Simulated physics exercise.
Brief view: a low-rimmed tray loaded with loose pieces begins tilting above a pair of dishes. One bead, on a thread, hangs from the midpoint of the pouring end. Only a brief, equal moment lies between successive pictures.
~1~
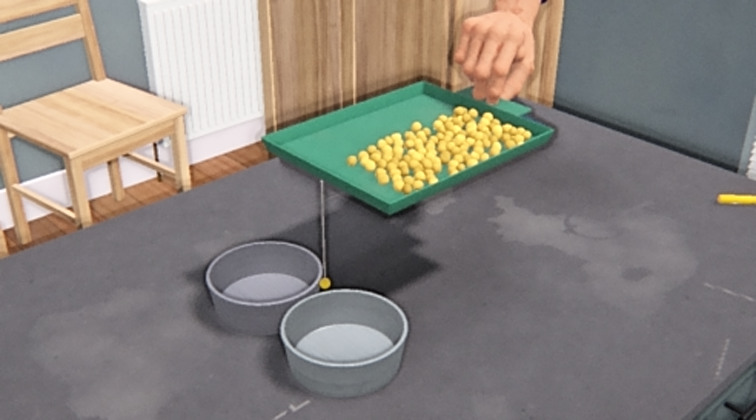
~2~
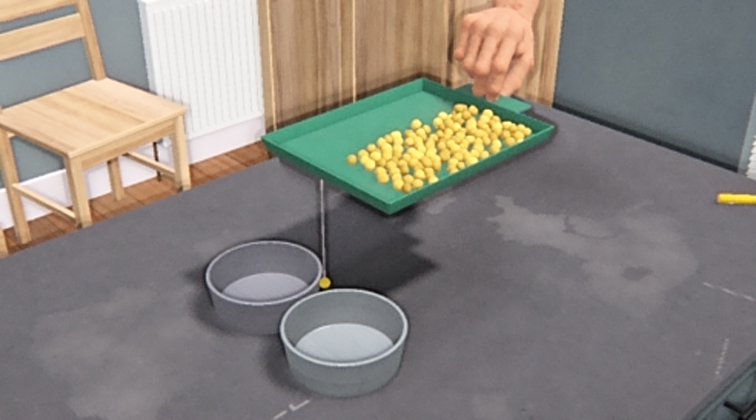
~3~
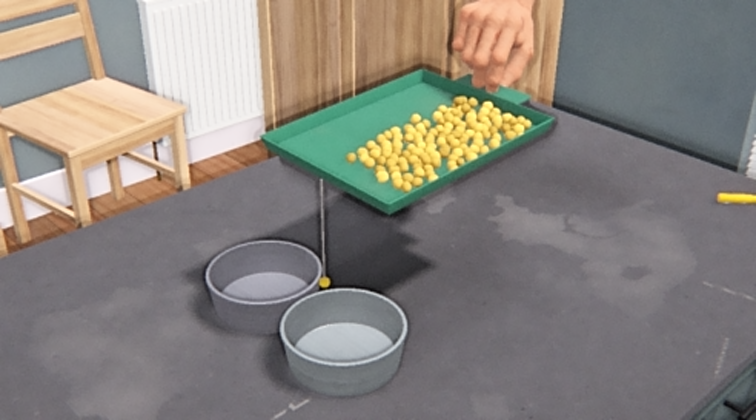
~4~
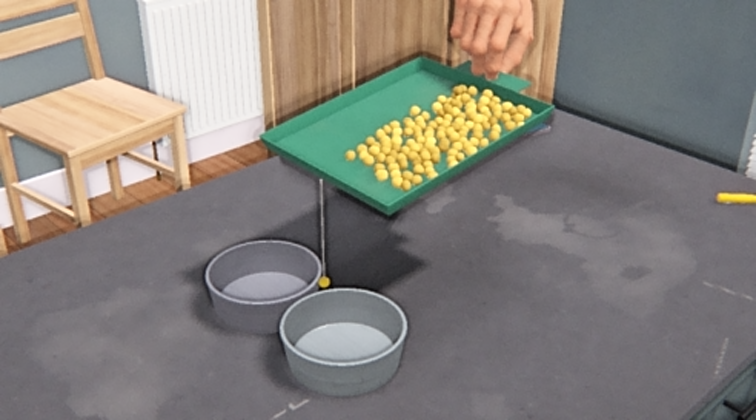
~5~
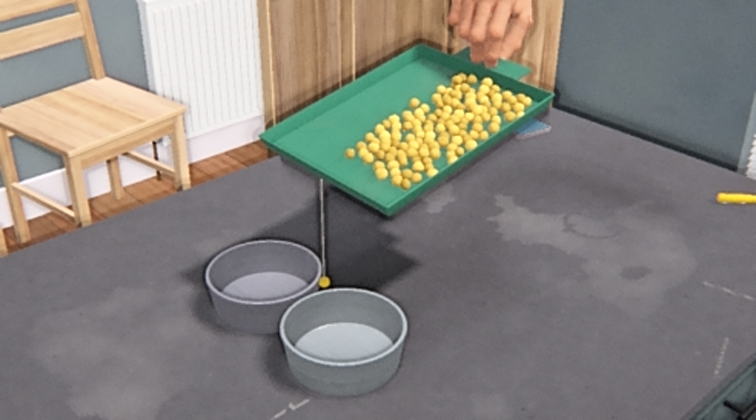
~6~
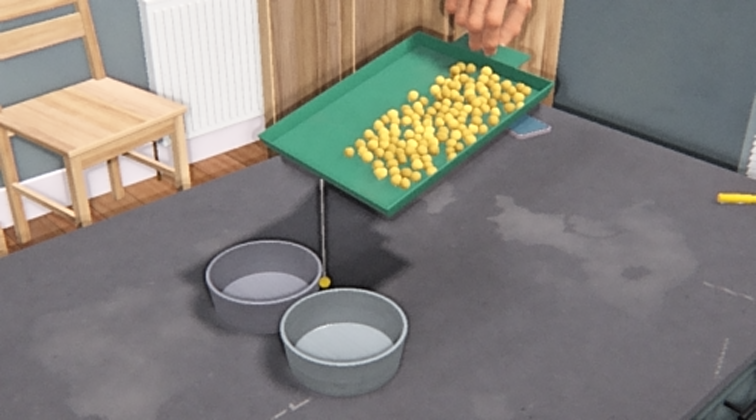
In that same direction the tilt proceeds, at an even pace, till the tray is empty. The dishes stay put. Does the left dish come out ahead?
Pretty sure the heavier pile builds up on the right there.
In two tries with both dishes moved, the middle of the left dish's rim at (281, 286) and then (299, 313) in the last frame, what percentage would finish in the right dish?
The first try gives 60 per cent, the second 30 per cent.
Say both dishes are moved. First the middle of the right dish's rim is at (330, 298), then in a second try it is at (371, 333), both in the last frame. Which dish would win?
Note: Try one - the dish on the right side; try two - the dish on the right side.
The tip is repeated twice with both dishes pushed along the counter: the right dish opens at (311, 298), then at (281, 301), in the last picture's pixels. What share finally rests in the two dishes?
In order, about 40 and 40 in a hundred.
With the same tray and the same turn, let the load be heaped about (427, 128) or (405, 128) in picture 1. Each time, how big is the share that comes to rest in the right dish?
It would be roughly 60 per cent for the first and roughly 60 per cent for the second.
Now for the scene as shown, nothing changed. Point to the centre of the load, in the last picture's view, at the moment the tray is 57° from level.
In the last view, the load is centred near (360, 165).
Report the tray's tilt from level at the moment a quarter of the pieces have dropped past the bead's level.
It's turned some 95 degrees by then.
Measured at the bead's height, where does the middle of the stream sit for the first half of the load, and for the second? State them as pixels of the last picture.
At (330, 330) for the first part, then at (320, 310) for the others.
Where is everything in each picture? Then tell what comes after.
Corners of the pouring end (267, 137) and (390, 200), level; middle of the load (442, 149), puffed corn balls; left dish (219, 307); right dish (297, 366); bead on its thread (325, 283), in the first picture.
Corners of the pouring end (267, 137) and (390, 200), level; middle of the load (441, 147), in the second picture.
Corners of the pouring end (266, 136) and (389, 200), tipped barely, lowest at the right corner; middle of the load (441, 142), in the third picture.
Corners of the pouring end (265, 135) and (388, 201), tipped a little, lowest at the right corner; middle of the load (441, 135), in the fourth picture.
Corners of the pouring end (264, 135) and (388, 203), tipped a little, lowest at the right corner; middle of the load (440, 129), in the fifth picture.
Corners of the pouring end (264, 135) and (387, 204), tipped clearly, lowest at the right corner; middle of the load (439, 123); left dish (219, 306); right dish (297, 365), in the sixth picture.
Just after the last frame, tray tipped steeply; almost all on the tray; just a few in the right dish.
A moment on, tray tipped right over; roughly a third on the tray; about a tenth in the right dish; just a few in the left dish; just a few outside both; roughly half in the air.
Further on, tray tipped past a quarter turn; roughly two thirds in the right dish; about a tenth in the left dish; roughly a quarter outside both.
When it is over, tray tipped past a quarter turn; roughly two thirds in the right dish; about a tenth in the left dish; roughly a quarter outside both.
